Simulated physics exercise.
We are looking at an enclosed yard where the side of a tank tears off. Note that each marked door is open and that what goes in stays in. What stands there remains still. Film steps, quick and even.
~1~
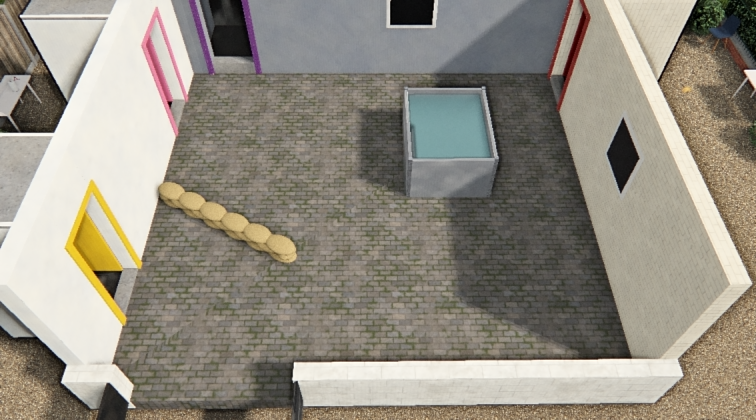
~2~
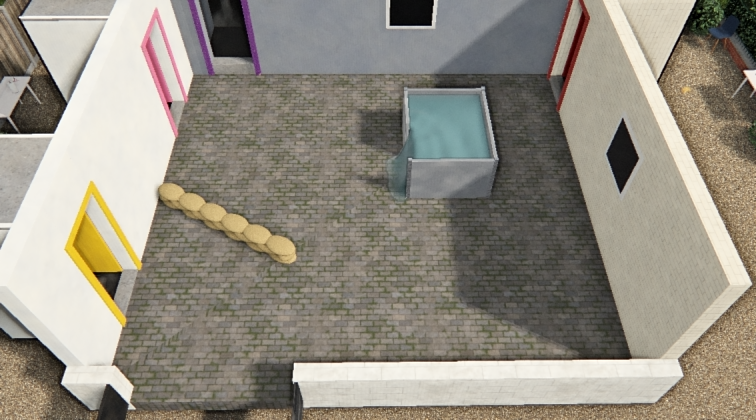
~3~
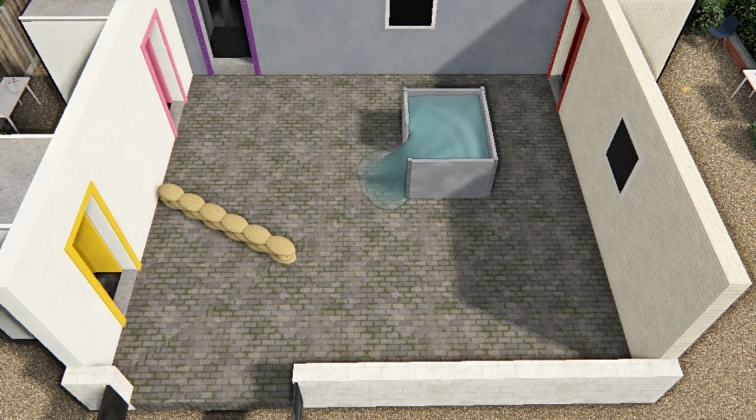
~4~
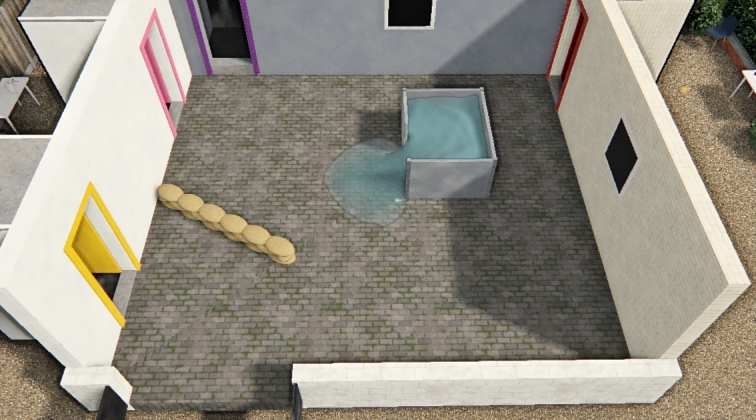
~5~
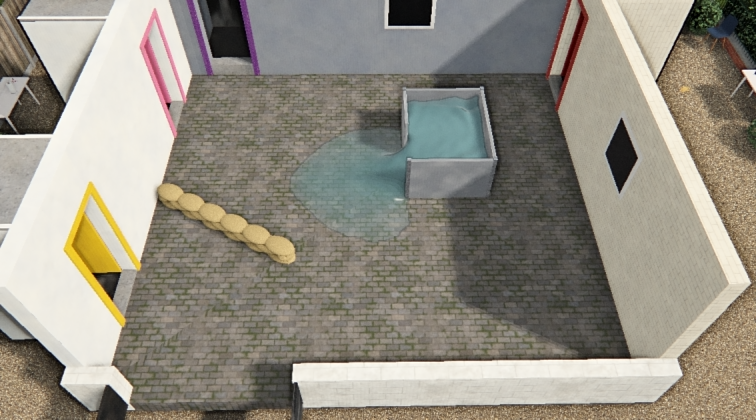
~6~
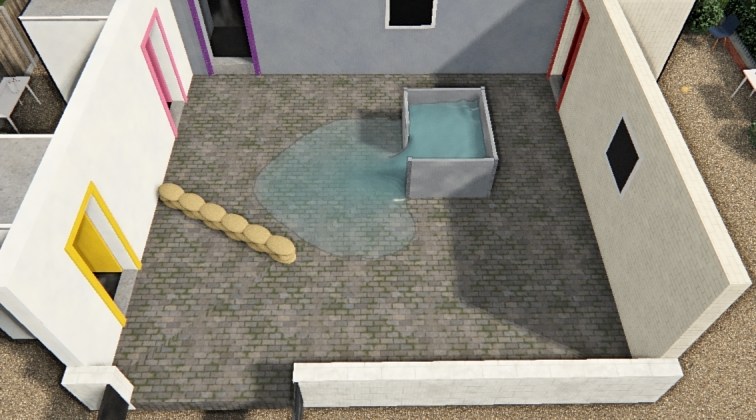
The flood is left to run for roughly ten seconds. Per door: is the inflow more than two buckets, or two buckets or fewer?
As I see it, the red door swallows an okay amount of water, the yellow door swallows an okay amount of water, the purple door swallows an okay amount of water, the pink door swallows too much water.
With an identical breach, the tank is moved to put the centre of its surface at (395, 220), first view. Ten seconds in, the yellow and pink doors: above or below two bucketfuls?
As I see it, the yellow door crosses the line and the pink door remains below.
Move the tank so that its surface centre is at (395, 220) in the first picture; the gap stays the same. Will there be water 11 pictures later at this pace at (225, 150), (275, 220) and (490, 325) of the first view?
Readings in order: Flood; flood; no flood.
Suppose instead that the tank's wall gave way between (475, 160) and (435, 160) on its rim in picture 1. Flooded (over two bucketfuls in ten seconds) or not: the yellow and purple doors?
Yellow door: Over the line; purple door: Under the line.
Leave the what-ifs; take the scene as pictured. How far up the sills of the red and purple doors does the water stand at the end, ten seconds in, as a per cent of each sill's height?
The first comes to about 70 percent, the second to about 20 percent.
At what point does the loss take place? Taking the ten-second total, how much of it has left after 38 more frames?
Somewhere around 75 per cent, I'd say.
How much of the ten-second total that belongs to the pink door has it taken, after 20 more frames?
Roughly 45 per cent.
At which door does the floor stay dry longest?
My answer: The door marked red.
A moment on, water covers 30 % of the floor; the red door not reached, the yellow door not reached, the purple door not reached, the pink door not reached.
Next, water covers 40 % of the floor; the red door not reached, the yellow door not reached, the purple door wet at the sill, nothing in, the pink door under two buckets in.
Then, water covers 35 % of the floor; the red door not reached, the yellow door wet at the sill, nothing in, the purple door under two buckets in, the pink door over two buckets in.
Later, water covers 55 % of the floor; the red door not reached, the yellow door wet at the sill, nothing in, the purple door under two buckets in, the pink door over two buckets in.
In the end, water covers 70 % of the floor; the red door wet at the sill, nothing in, the yellow door wet at the sill, nothing in, the purple door under two buckets in, the pink door far over two buckets in.
